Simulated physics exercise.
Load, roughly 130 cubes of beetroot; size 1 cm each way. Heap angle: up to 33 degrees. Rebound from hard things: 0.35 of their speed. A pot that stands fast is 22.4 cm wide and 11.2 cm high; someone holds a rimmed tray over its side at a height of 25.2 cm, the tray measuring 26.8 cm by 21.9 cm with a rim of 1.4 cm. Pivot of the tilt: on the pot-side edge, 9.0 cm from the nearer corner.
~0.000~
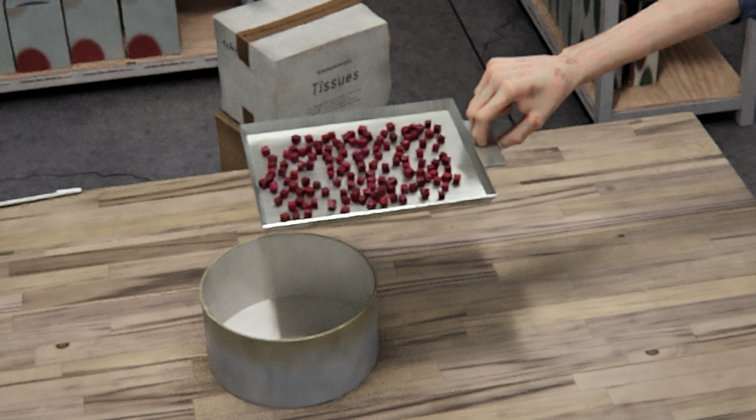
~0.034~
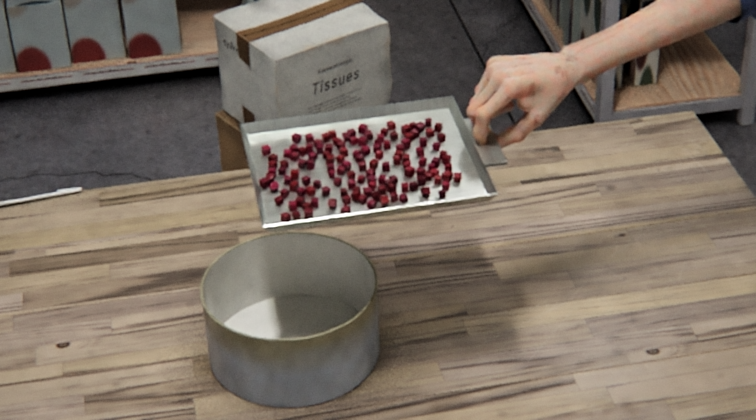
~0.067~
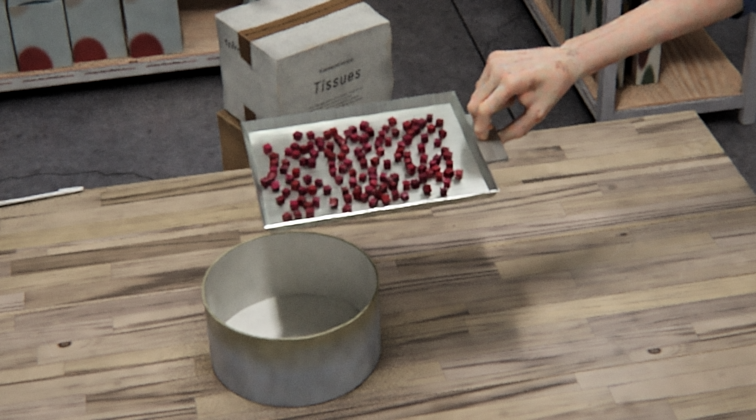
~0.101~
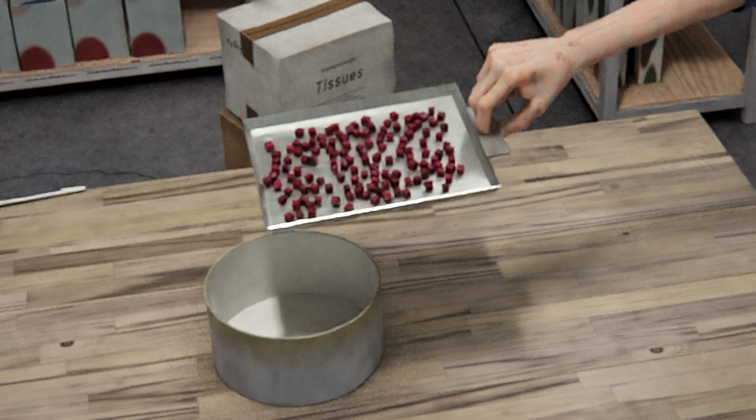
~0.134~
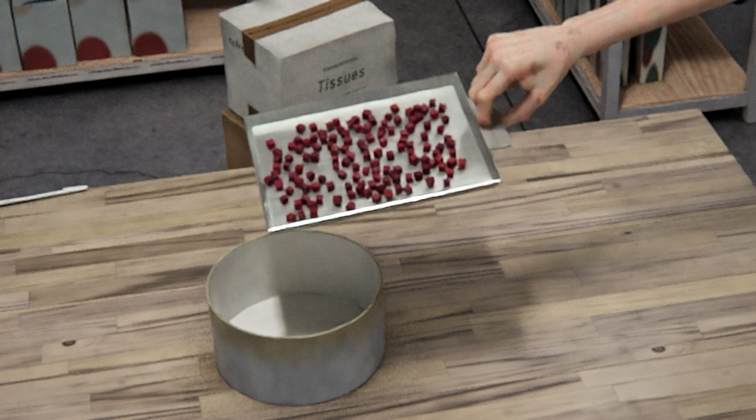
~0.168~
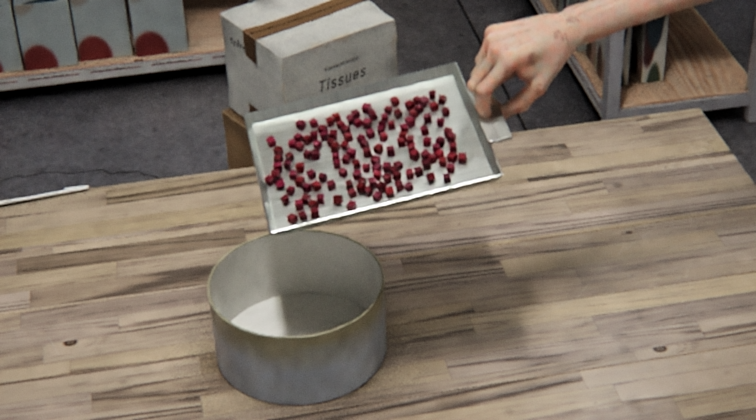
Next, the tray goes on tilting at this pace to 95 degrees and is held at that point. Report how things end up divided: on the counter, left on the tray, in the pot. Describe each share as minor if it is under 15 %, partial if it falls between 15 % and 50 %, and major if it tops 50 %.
In the end counter: Probably an intermediate amount, tray: Probably a low amount, pot: Probably over half of it.
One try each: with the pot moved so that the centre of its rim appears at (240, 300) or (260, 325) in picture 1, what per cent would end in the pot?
About 90 percent the first time and about 100 percent the second.
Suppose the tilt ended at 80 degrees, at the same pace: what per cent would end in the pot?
Roughly 60 %.
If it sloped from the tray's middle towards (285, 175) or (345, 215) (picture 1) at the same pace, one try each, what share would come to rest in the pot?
Roughly 45 per cent on the first try and 65 per cent on the second.
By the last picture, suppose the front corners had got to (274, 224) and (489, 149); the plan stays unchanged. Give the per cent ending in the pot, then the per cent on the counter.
That works out as pot 40 and counter 60.
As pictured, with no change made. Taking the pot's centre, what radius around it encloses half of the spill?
About 22 centimetres.
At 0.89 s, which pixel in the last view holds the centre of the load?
Roughly pixel (270, 317).
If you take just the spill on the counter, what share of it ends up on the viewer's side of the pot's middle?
About 100 percent of the spill.
After 0.60 s, tilt 51 degrees; the tray holds 100 %, the pot 0 %.
After 0.89 s, tilt 78 degrees; the tray holds 25 %, the pot 20 %.
After 1.29 s, tilt 95 degrees; the tray holds 0 %, the pot 60 %.
At rest (2.2 s), counter 40 %, tray 0 %, pot 60 %.
